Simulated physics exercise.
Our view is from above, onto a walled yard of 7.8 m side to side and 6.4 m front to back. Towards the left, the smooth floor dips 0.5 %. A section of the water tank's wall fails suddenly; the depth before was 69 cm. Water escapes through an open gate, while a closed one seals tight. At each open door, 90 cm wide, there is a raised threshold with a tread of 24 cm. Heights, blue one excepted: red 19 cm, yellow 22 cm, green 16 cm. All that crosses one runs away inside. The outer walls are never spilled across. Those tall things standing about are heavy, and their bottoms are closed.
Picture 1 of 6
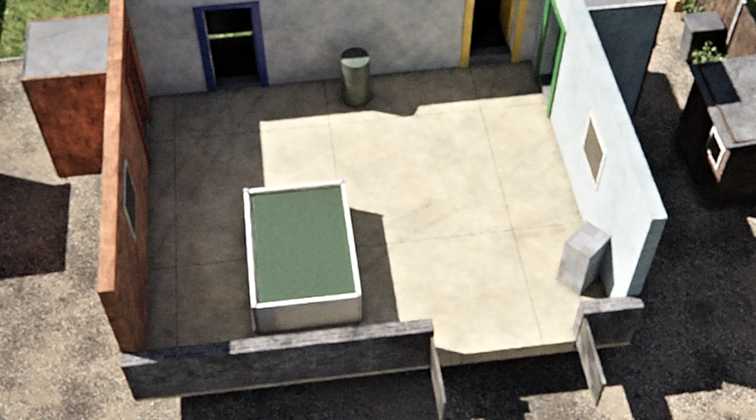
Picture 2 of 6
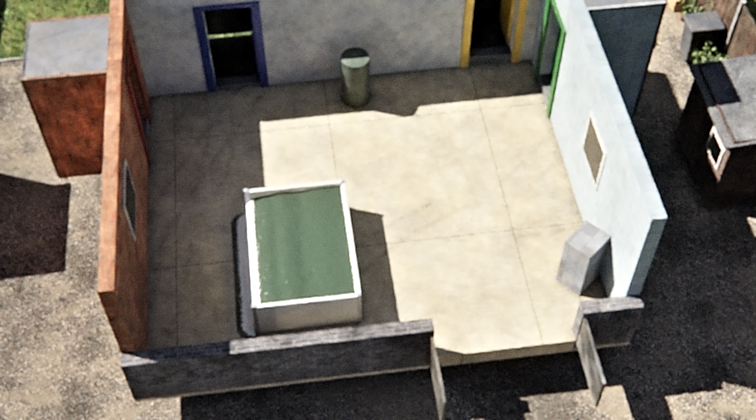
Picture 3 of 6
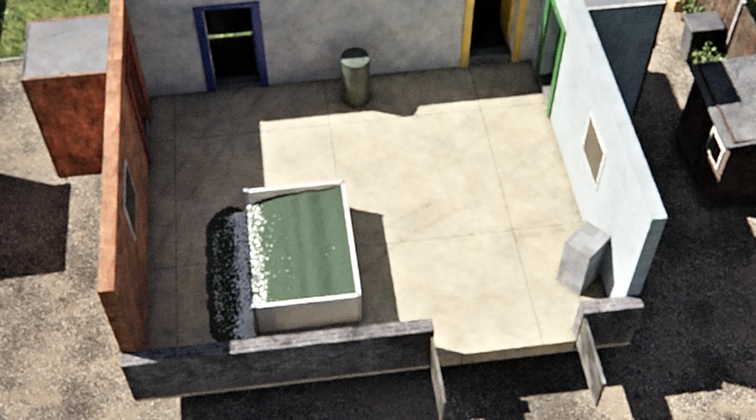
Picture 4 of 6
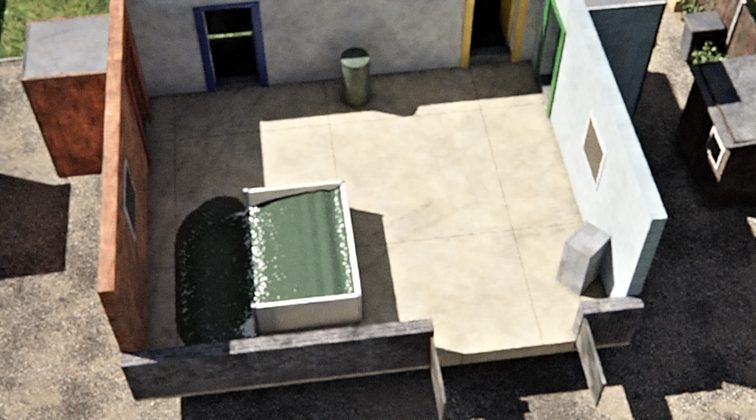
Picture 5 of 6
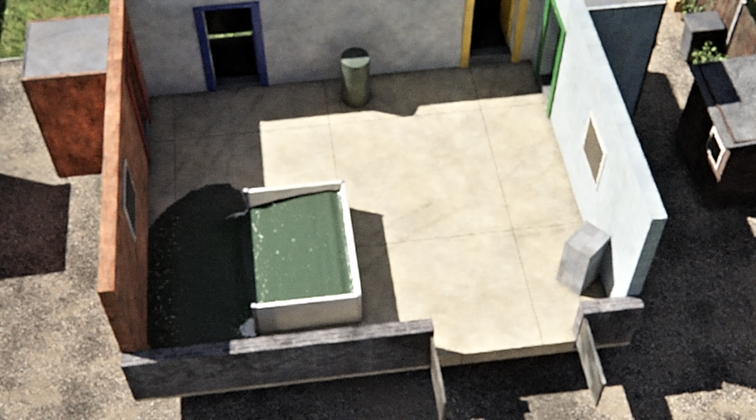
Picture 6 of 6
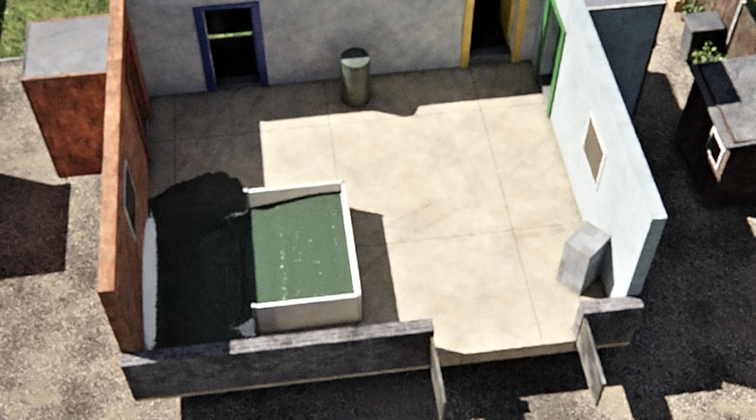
Green water pouring from the left side of a white-rimmed tank and spreading across the shaded yard floor to the rust-coloured wall.
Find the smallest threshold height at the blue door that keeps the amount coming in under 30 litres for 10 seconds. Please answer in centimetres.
The smallest height is roughly 12 cm.
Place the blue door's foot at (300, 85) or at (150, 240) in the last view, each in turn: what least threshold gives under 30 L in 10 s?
Roughly 6.5 cm for the first and 34 cm for the second.
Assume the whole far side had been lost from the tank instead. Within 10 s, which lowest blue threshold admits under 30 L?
In that case about 24 cm.
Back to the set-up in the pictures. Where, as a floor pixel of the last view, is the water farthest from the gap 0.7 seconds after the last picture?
Pixel close to (149, 139).
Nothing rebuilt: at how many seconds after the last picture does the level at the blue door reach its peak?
It peaks at about 2.4 s.
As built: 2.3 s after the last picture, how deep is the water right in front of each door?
Depths in cm: Blue 18, red 10, yellow 0, green 0.
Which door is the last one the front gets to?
The green door.
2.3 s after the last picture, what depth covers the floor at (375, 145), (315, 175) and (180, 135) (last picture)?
Approx. 0 / 0 / 8 cm.
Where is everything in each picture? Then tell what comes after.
The first picture shows still water, 69 cm deep, in the water tank at (301, 244); the blue door at (233, 51) is dry.
In the second picture, the front is at (242, 329), 0.3 m from the gap at (254, 263); 0.6 m2 of floor is wet, 69 cm left at the back.
In the third picture, the front is at (217, 332), 0.7 m from the gap at (255, 265); 1.8 m2 of floor is wet, 68 cm left at the back.
In the fourth picture, the front is at (180, 303), 1.3 m from the gap at (255, 266); 3.6 m2 of floor is wet, 62 cm left at the back.
In the fifth picture, the front is at (148, 330), 1.9 m from the gap at (255, 267); 5.9 m2 of floor is wet, 58 cm left at the back.
In the sixth picture, the gap is at (255, 267), the front 1.9 m out at a hidden place; the back of the water tank holds 56 cm; the blue door at (233, 51), 4.6 m from the gap, is still 2.6 m from the nearest water.
Then, 0.7 s after the last picture water covers 15 % of the floor, deepest (55 cm) near (148, 378); it has not reached the blue door.
Then, 2.3 s after the last picture water covers 35 % of the floor, deepest (32 cm) near (150, 99); 18 cm at the blue door, 2 litres in over its 9 cm threshold.
Then, 9.3 s after the last picture water covers 95 % of the floor, deepest (10 cm) near (148, 378); 8 cm at the blue door, 67 litres in over its 9 cm threshold.
At the blue door as built, the water peaked near 18 cm, 2.3 s after the last picture.
Run again over the same 10 s with other heights there, 47 litres in over 10.5 cm, 16 litres over 14 cm. The limit of 30 litres is kept from about 12 cm up.
